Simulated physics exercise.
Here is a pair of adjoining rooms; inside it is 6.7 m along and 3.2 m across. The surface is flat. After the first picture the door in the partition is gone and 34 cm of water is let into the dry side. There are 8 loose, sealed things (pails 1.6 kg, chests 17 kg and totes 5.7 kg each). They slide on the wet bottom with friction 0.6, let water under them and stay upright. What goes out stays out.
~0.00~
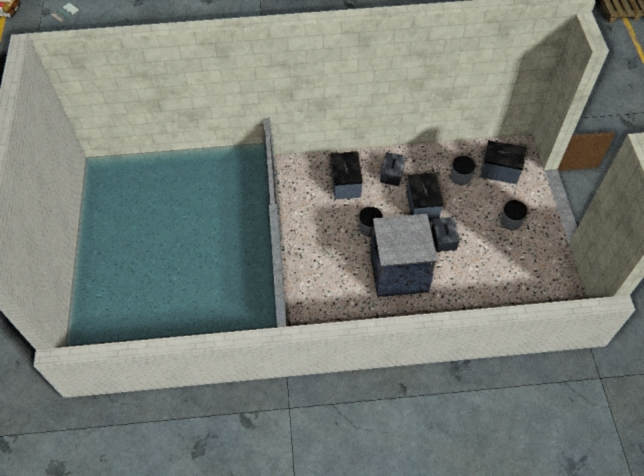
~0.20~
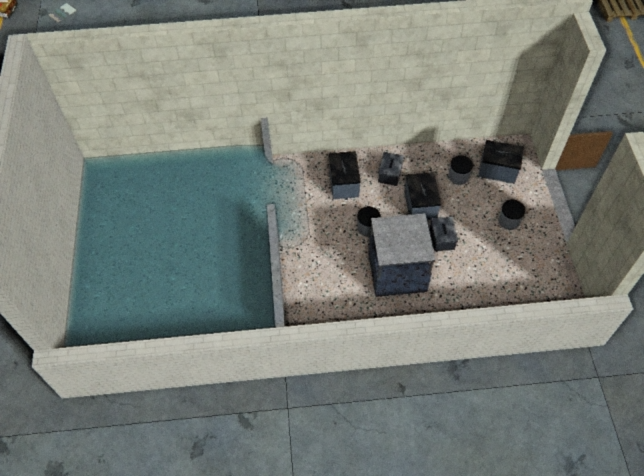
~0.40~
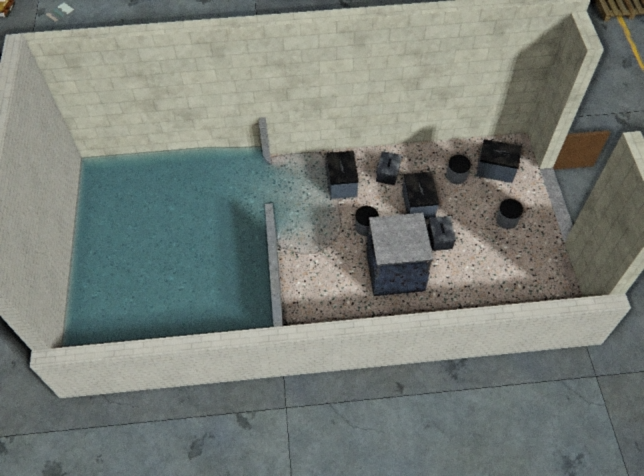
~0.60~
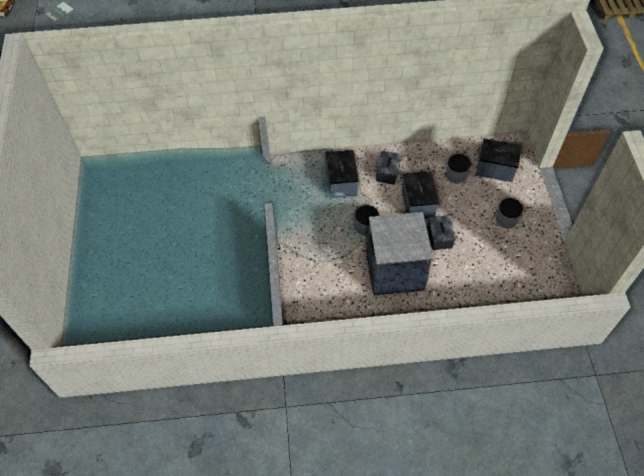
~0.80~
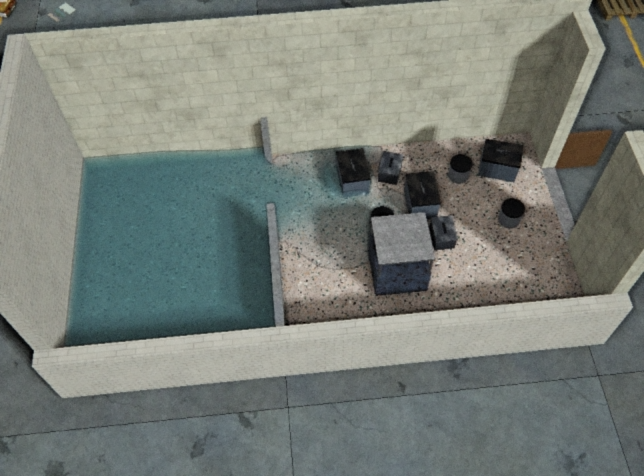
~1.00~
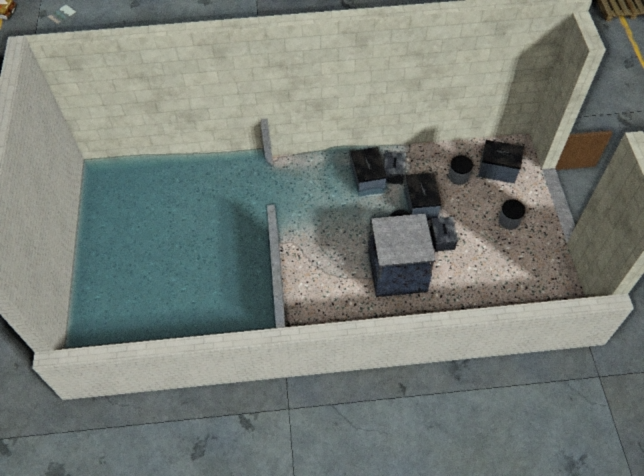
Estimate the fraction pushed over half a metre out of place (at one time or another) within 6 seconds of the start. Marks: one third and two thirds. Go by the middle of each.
That comes to at least two thirds.
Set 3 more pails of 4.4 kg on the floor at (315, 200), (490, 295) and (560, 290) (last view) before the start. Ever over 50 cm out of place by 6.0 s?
In turn: Over, more, past it.
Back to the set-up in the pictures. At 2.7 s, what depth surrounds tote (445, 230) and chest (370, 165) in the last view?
Roughly 3 and 12 cm.
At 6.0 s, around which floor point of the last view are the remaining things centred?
At about (465, 255).
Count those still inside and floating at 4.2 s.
4 of them.
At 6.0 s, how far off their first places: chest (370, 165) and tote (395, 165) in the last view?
In that order: 300 cm, gone out.
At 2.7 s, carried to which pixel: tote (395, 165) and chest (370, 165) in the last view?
Around (493, 146) and (473, 147).
After 1.4 s 2 of 8 are over 50 cm from their spots; 1 afloat.
After 2.7 s 7 of 8 are over 50 cm from their spots; 3 afloat.
After 4.2 s 8 of 8 are over 50 cm from their spots; 4 afloat.
After 6.0 s 8 of 8 are over 50 cm from their spots, and 8 have been at some point; 3 afloat.
